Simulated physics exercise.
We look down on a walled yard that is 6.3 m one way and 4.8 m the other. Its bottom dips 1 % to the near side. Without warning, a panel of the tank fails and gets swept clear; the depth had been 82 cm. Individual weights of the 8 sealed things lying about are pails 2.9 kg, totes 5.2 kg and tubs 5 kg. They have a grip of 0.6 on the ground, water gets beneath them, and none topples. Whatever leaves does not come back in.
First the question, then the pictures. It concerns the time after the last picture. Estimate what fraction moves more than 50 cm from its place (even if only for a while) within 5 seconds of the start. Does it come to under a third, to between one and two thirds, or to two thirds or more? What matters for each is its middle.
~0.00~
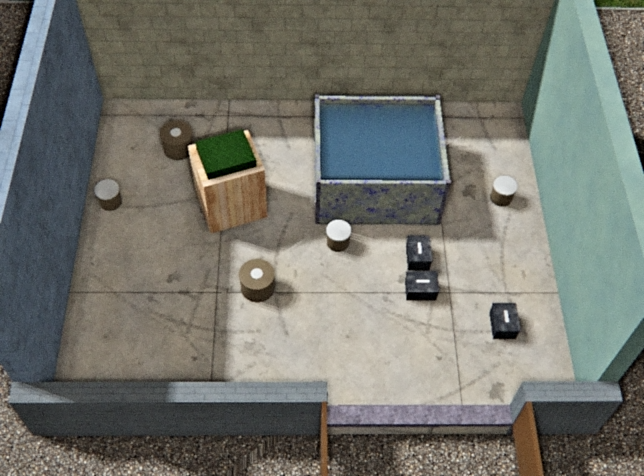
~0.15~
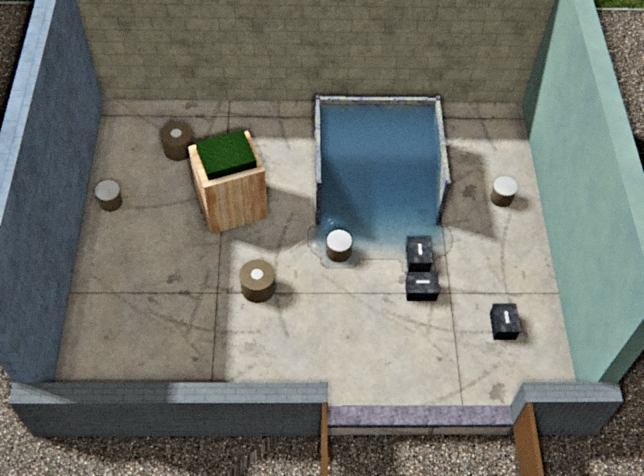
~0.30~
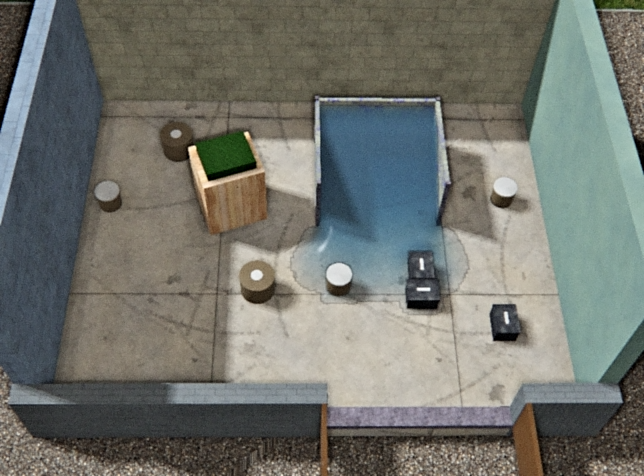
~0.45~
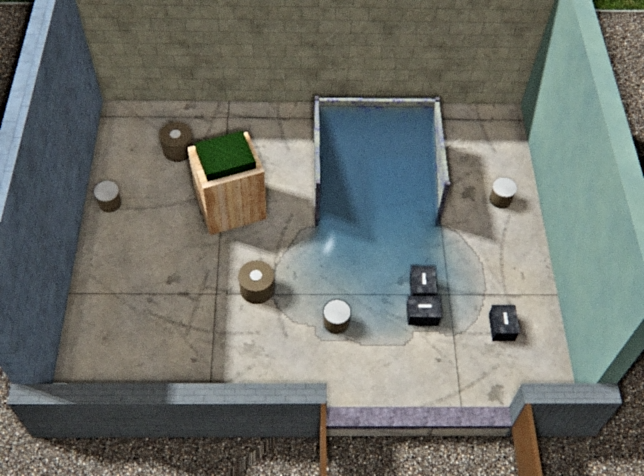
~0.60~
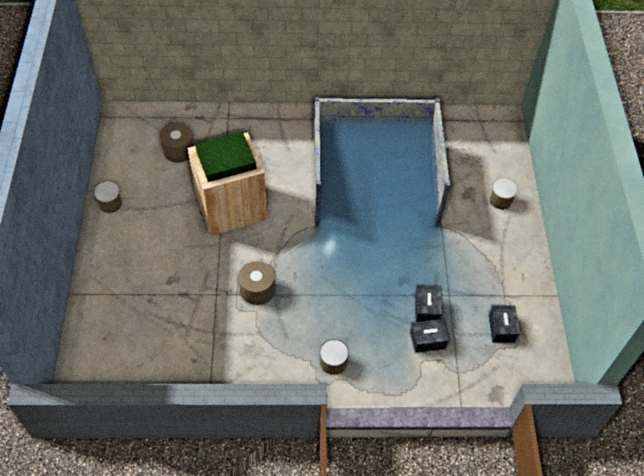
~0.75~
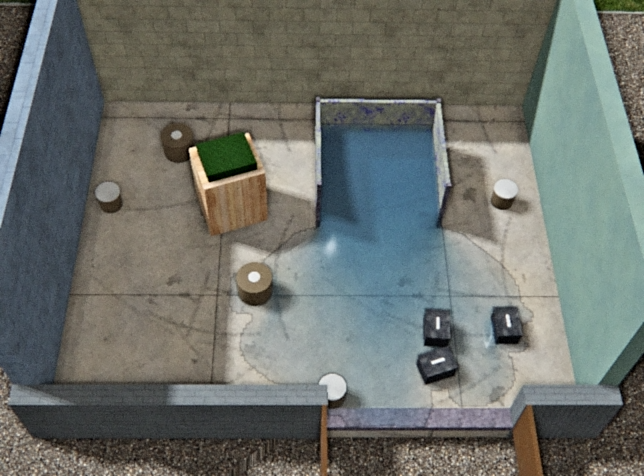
Two thirds or more.
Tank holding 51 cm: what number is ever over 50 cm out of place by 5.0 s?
In that case the number is 4.
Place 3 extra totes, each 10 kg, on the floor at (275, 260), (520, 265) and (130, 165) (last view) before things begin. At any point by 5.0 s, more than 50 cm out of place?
Outcome: Stays within first, stays within next, stays within last.
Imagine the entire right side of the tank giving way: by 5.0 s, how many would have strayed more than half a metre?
Then it comes to 4.
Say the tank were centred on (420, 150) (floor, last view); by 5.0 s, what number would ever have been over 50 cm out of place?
Result: 5.
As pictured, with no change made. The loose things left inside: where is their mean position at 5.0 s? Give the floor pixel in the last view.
It sits at about (295, 232).
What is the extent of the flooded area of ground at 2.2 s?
Somewhere around 15 m2, roughly.
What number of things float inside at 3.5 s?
Count at that moment: 1.
After 1.1 s 3 of 8 are over 50 cm from their spots; 2 afloat.
After 2.2 s 5 of 8 are over 50 cm from their spots; 1 afloat.
After 3.5 s 5 of 8 are over 50 cm from their spots; 1 afloat.
After 5.0 s 6 of 8 are over 50 cm from their spots, and 6 have been at some point; 1 afloat.
